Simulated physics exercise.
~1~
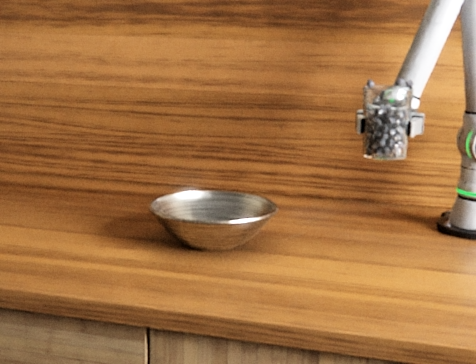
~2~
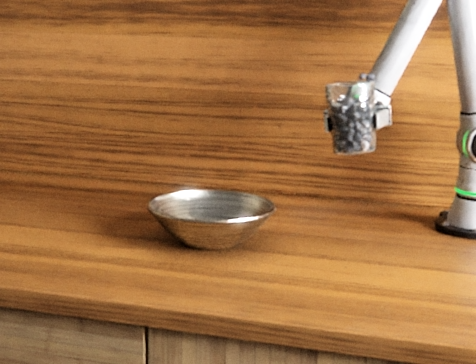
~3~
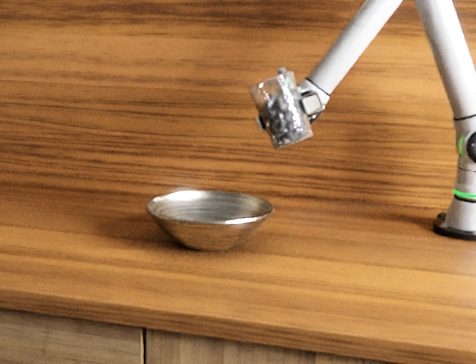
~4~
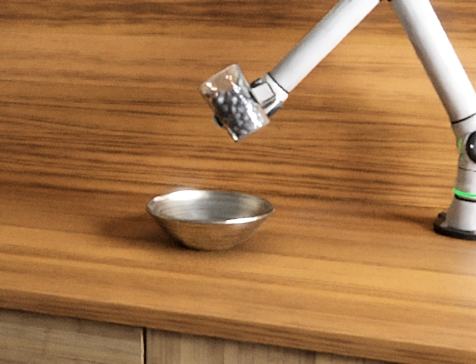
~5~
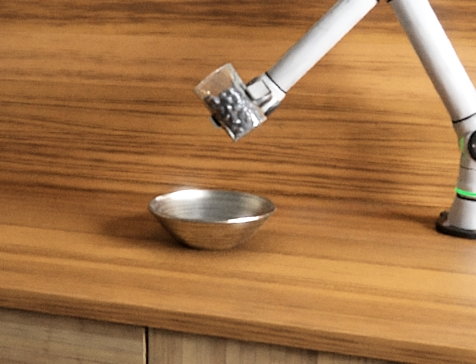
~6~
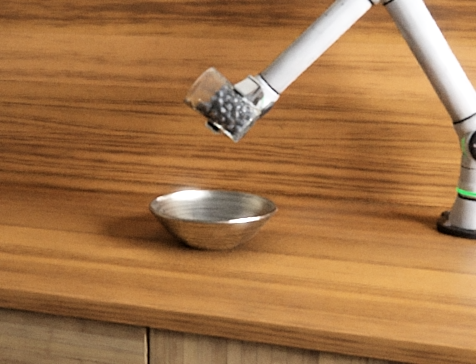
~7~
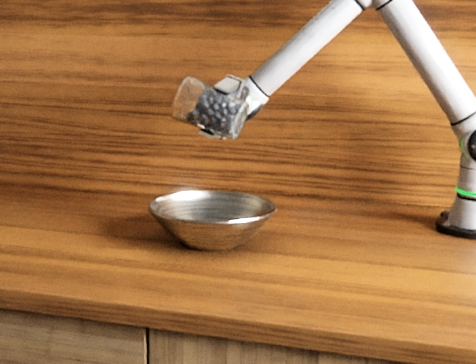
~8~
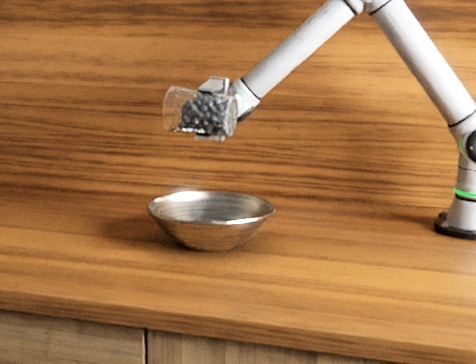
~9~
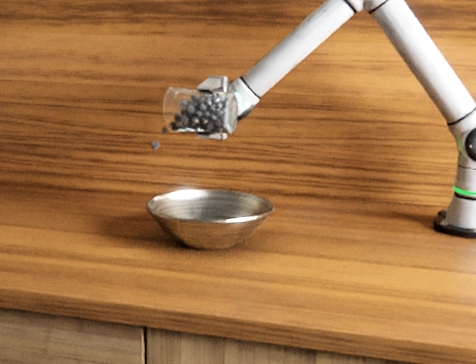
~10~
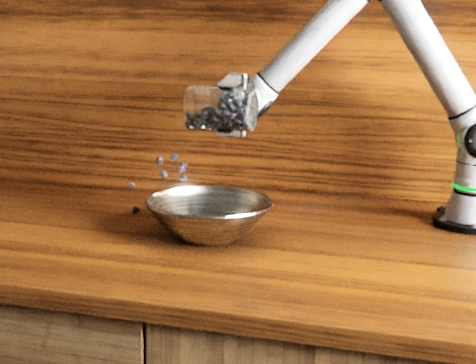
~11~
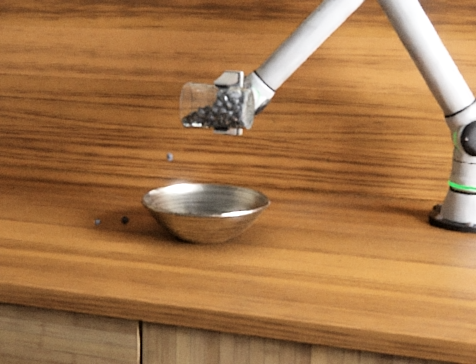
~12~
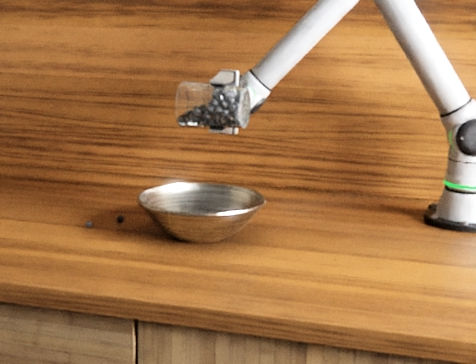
A pale robot arm with a glowing green ring on its base holds a clear beaker of small grey pebbles above a wooden counter, seen from the front and slightly above, with a wood-grained wall behind. A shallow, shiny metal bowl sits on the counter near the middle. The arm swings the beaker left, tipping it as it goes, until it lies on its side above the bowl. A few pebbles spill from its mouth, some landing on the wood left of the bowl. The beaker shifts back a little to the right, then stays sideways, still holding most of its pebbles.
